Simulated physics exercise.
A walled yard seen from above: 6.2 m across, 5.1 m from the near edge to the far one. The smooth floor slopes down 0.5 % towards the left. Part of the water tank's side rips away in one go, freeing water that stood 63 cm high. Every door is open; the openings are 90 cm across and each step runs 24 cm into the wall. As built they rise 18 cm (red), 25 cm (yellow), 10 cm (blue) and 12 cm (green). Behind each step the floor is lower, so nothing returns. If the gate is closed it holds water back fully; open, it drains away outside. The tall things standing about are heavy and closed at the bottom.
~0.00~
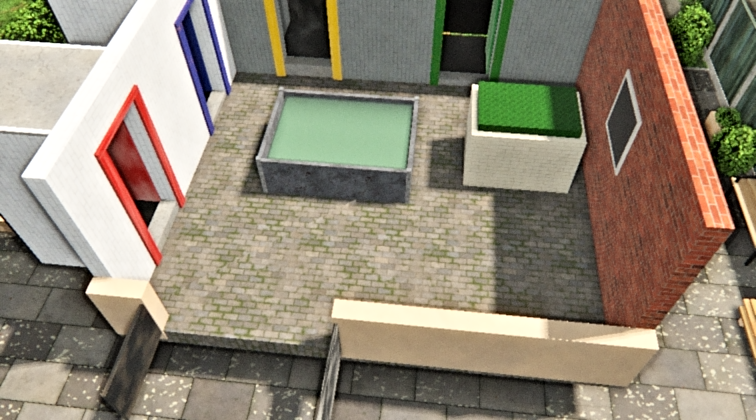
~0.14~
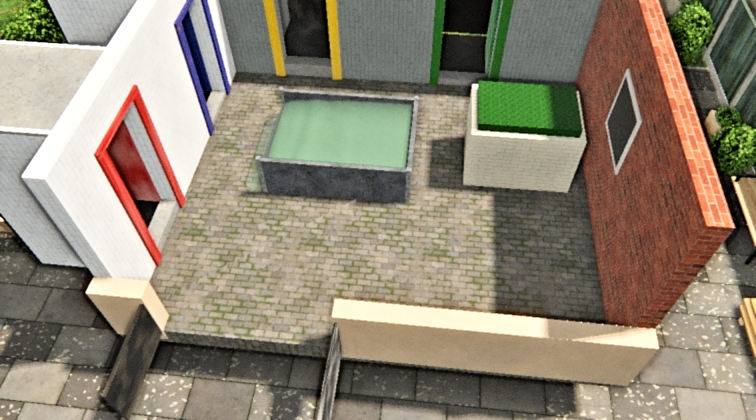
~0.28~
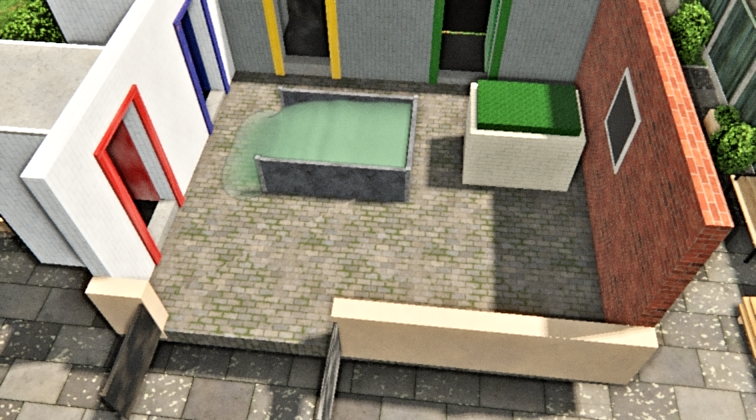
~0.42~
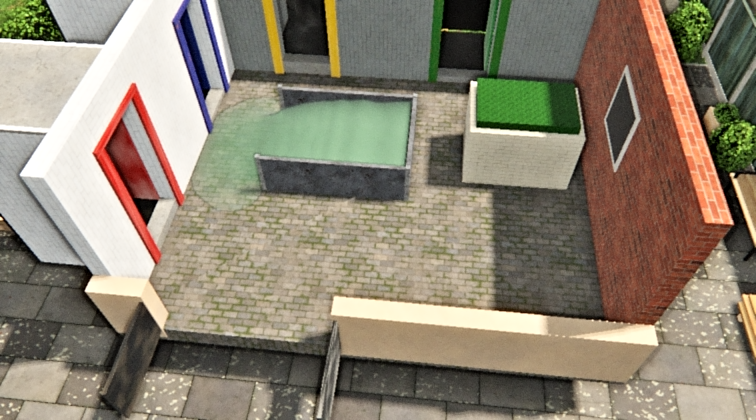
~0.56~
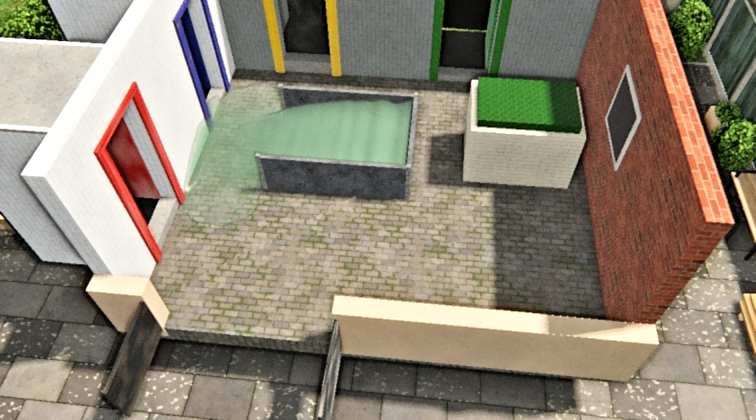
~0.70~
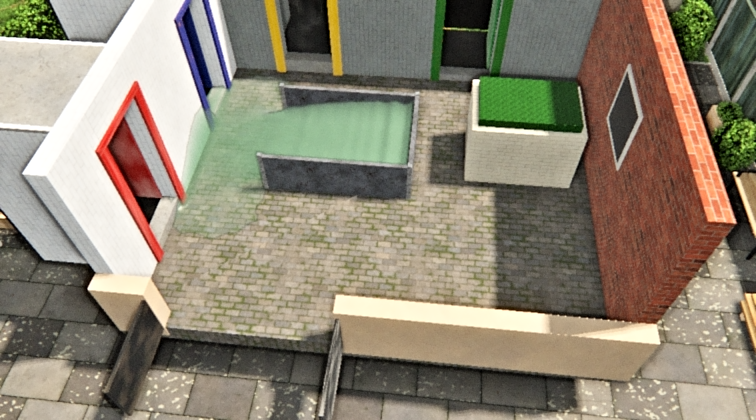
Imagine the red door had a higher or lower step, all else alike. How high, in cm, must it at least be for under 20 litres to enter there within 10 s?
Some 11 cm above the ground.
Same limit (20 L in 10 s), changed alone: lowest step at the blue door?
About 30 cm at blue.
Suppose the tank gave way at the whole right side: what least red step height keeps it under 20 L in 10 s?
About 5.5 cm.
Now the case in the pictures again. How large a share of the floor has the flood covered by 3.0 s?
About 45 per cent.
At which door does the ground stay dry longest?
Last comes the green one.
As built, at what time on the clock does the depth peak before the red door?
At about 1.8 s.
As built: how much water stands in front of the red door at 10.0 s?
Roughly 4.0 cm deep.
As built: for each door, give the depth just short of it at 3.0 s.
Depths in cm: Red 13, yellow 13, blue 21, green 1.
After 1.4 s water covers 20 % of the floor, deepest (44 cm) near (214, 153); 17 cm at the red door, 0 litres in over its 18 cm step.
After 3.0 s water covers 45 % of the floor, deepest (32 cm) near (235, 75); 13 cm at the red door, 1 litre in over its 18 cm step.
After 10.0 s water covers 90 % of the floor, deepest (8 cm) near (415, 121); 4 cm at the red door, 2 litres in over its 18 cm step.
At the red door as built, the water arrived by 0.8 s and peaked near 18 cm at 1.8 s.
With a step of 9 cm, 32 litres would have come in within the 10 s; with 12.5 cm, 13 litres. So under 20 litres takes about 11 cm.
